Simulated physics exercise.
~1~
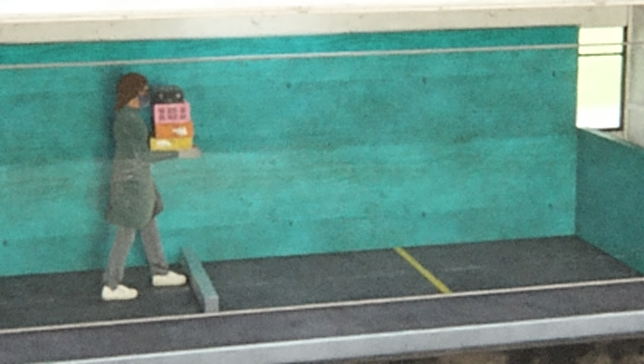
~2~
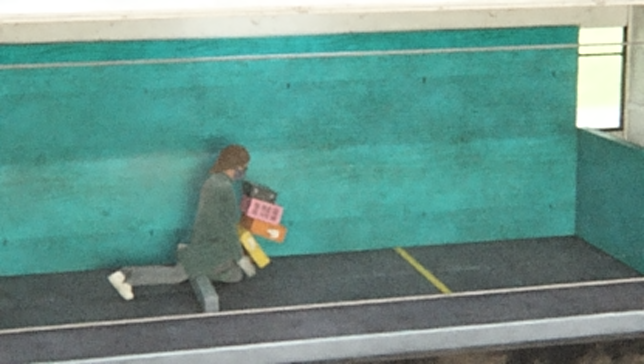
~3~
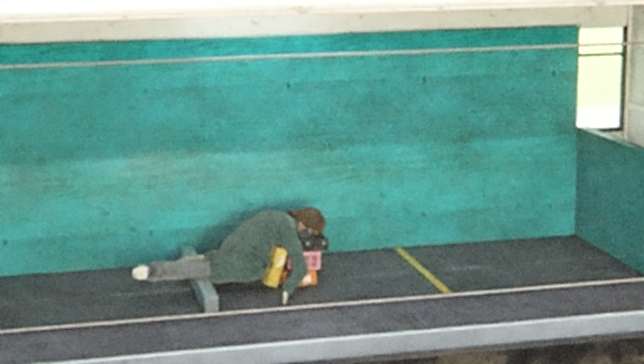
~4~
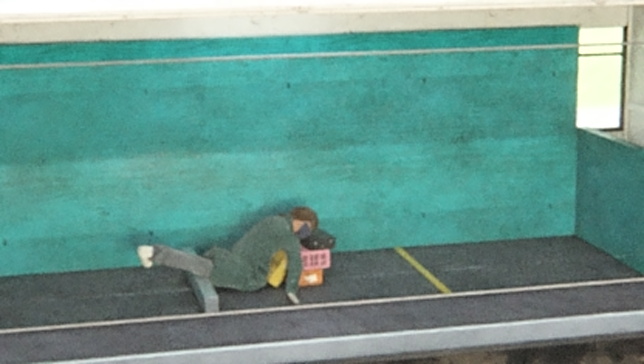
On a dark walkway before a teal wall, a person carrying a stack of colourful boxes pitched forward over a low grey bar, fell to the right with the tilting pile, and ended sprawled face down, head and boxes short of the yellow line.
